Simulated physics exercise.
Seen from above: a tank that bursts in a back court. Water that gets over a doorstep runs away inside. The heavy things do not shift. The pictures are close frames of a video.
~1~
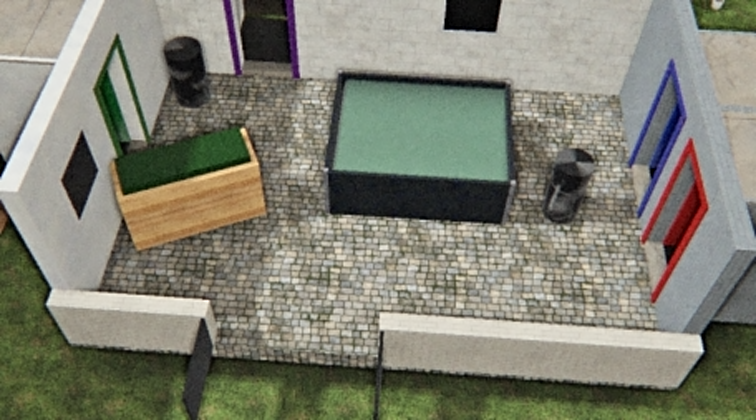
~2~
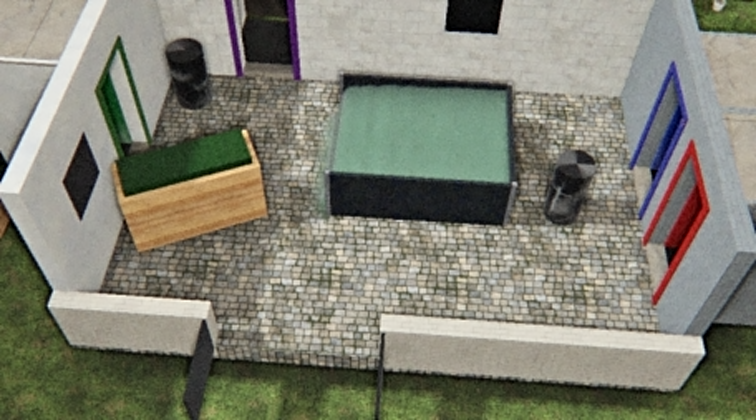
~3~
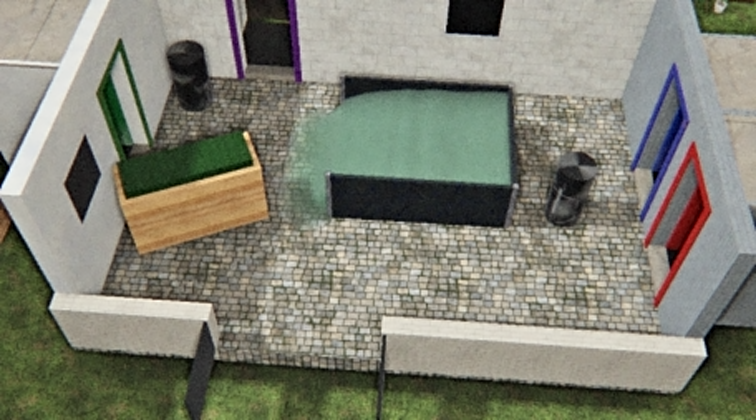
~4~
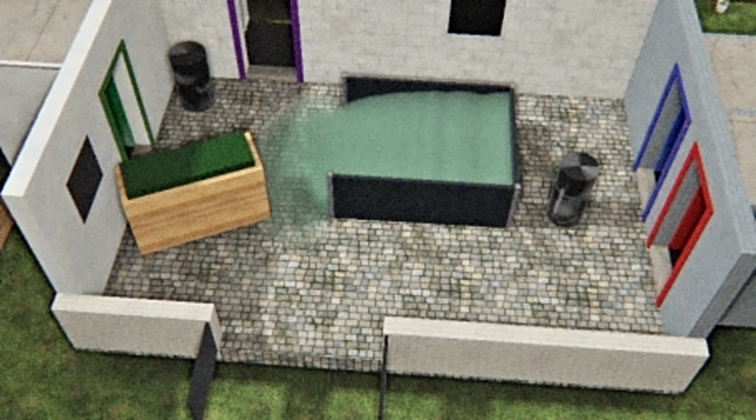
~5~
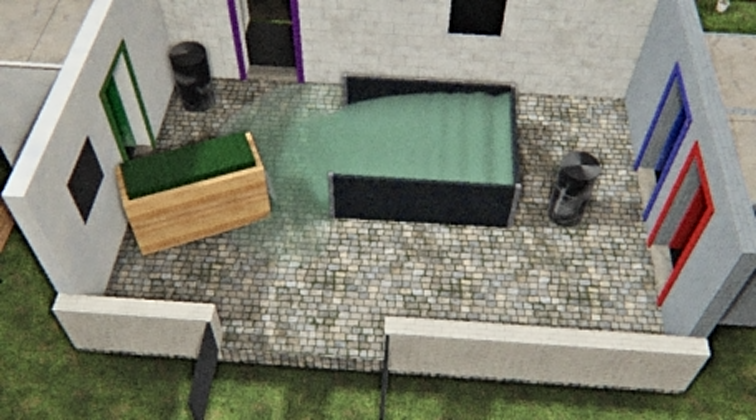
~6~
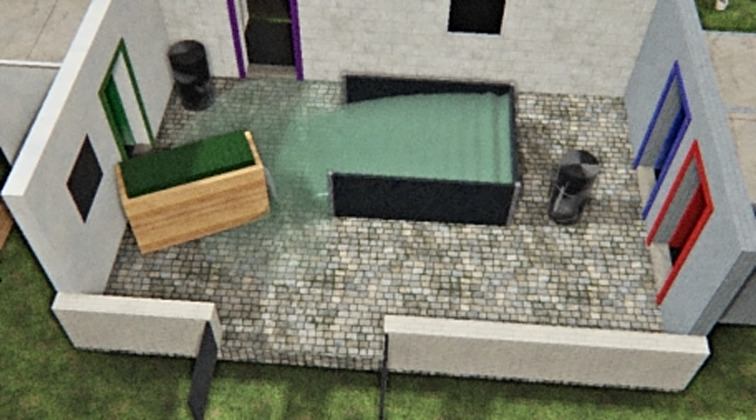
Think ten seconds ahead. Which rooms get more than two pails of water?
One by one: The red door stays under that; the purple door takes more than that; the blue door stays under that; the green door takes more than that.
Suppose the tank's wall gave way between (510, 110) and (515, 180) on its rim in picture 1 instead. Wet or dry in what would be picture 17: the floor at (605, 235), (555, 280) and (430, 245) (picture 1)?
One after the other: Wet, under water, not flooded.
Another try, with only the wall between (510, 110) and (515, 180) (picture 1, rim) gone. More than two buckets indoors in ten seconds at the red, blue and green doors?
In short: Red door takes more; blue door floods; green door passes that mark.
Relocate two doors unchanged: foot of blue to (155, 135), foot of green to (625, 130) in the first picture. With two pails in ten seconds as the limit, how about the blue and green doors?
One by one: Blue is over; green lets less in.
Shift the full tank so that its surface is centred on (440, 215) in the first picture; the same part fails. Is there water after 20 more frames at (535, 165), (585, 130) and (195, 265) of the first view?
In turn: No water, dry, wet.
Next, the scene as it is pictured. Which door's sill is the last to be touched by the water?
It is the red door.
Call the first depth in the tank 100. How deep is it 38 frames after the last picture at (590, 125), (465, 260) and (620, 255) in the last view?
In that order: 8, 0 and 0 per cent.
A moment on, water covers 35 % of the floor; the red door not reached, the purple door under two buckets in, the blue door not reached, the green door far over two buckets in.
Next, water covers 45 % of the floor; the red door not reached, the purple door over two buckets in, the blue door not reached, the green door far over two buckets in.
Then, water covers 50 % of the floor; the red door not reached, the purple door far over two buckets in, the blue door not reached, the green door far over two buckets in.
Later, water covers 65 % of the floor; the red door not reached, the purple door far over two buckets in, the blue door wet at the sill, nothing in, the green door far over two buckets in.
In the end, water covers 90 % of the floor; the red door wet at the sill, nothing in, the purple door far over two buckets in, the blue door wet at the sill, nothing in, the green door far over two buckets in.
